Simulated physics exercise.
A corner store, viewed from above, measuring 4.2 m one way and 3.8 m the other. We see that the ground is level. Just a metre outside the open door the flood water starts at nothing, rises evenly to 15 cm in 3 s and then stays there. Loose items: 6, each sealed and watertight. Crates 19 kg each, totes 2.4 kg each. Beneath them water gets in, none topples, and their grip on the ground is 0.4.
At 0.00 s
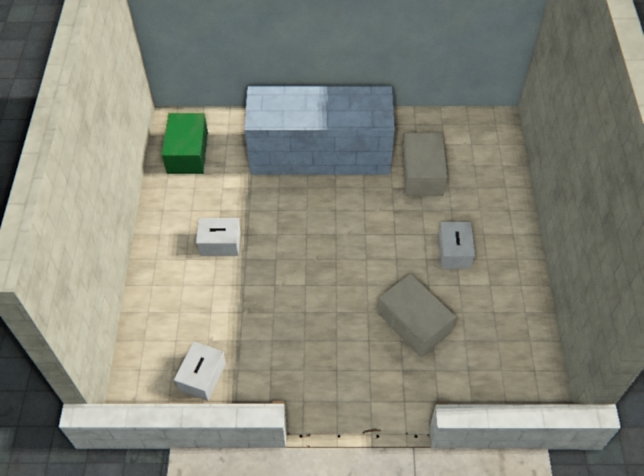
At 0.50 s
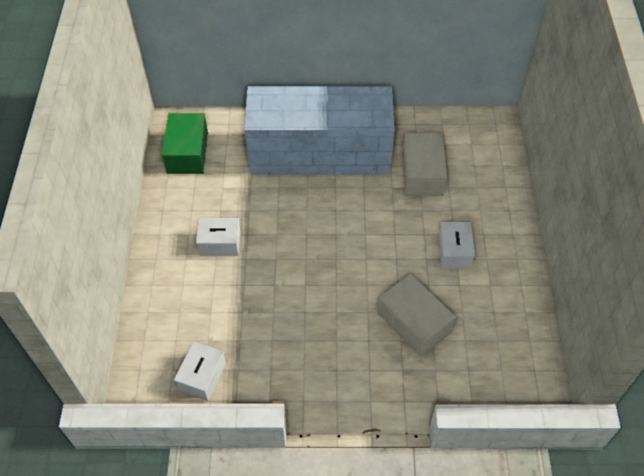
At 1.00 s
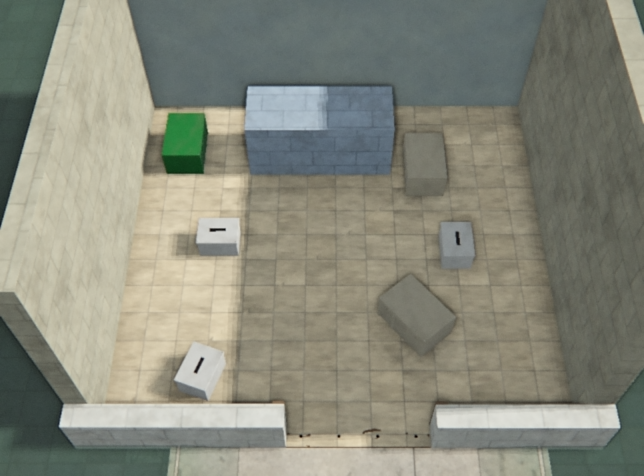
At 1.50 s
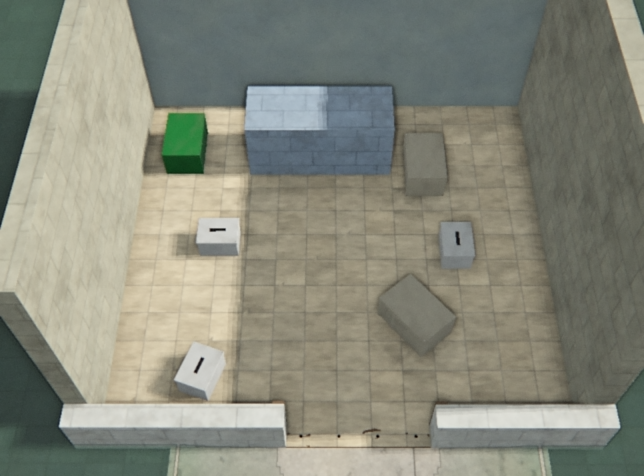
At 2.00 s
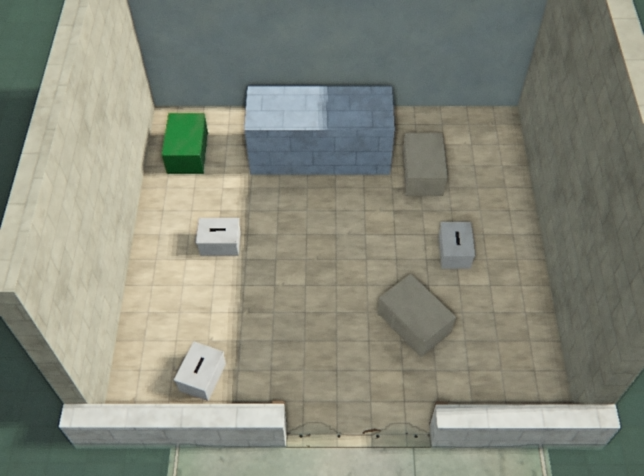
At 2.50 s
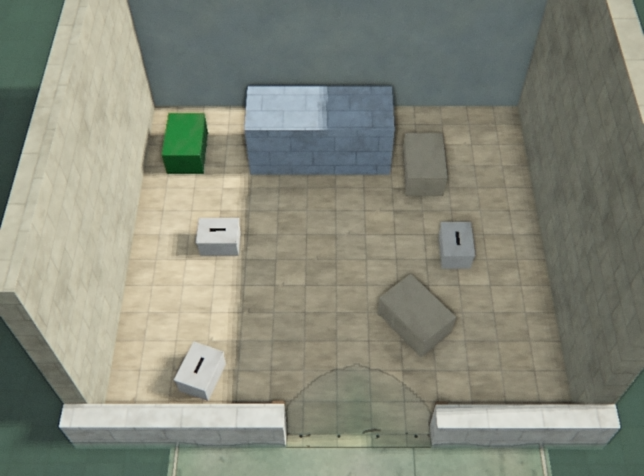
At the start, a green crate, a blue block and several pale and grey boxes sit on the tiled floor of a walled store. The dark ground outside turns greenish as water covers it, then a thin, clear sheet spreads inward through the front opening, while every item stays still.
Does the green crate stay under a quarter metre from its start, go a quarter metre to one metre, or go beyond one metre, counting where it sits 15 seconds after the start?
By then it has been shoved a bit.
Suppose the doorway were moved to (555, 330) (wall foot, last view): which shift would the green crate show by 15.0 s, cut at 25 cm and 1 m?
Outcome - green crate: Short shift.
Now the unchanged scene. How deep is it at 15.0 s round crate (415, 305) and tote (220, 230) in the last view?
Close to 7 and 10 centimetres.
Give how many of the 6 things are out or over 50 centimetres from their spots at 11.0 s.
The number I get is 2.
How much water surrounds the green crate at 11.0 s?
Near 9 cm deep.
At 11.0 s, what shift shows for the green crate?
It is about 30 cm out of place by then.
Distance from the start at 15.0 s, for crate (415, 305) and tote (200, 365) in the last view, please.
The first is 60 cm from its start, the second 120 cm.
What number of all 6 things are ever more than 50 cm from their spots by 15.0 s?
6 in all.
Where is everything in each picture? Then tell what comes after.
The green crate at (184, 134) rests on the ground; water covers 0.0 m2; 0 of 6 have shifted, in the first picture.
The green crate at (184, 134), on the bottom; water covers 0.0 m2; 0 of 6 have shifted, in the second picture.
The green crate at (184, 134) rests on the ground; 0.0 m2 under water; 0 of 6 have shifted, in the third picture.
The green crate at (184, 134) rests on the ground; 0.0 m2 under water; 0 of 6 have shifted, in the fourth picture.
The green crate at (184, 134) rests on the ground; water covers 0.0 m2; 0 of 6 have shifted, in the fifth picture.
The green crate at (184, 134), on the bottom; 0.5 m2 under water; 0 of 6 have shifted, in the sixth picture.
After 3.5 s the green crate is near (184, 134), 0.0 m from its start, aground; 0 afloat.
After 6.8 s the green crate is near (184, 134), 0.0 m from its start, aground; 1 afloat.
After 11.0 s the green crate is near (181, 115), 0.3 m from its start, afloat; 4 afloat.
After 15.0 s the green crate is near (226, 104), 0.6 m from its start, afloat; 5 afloat.
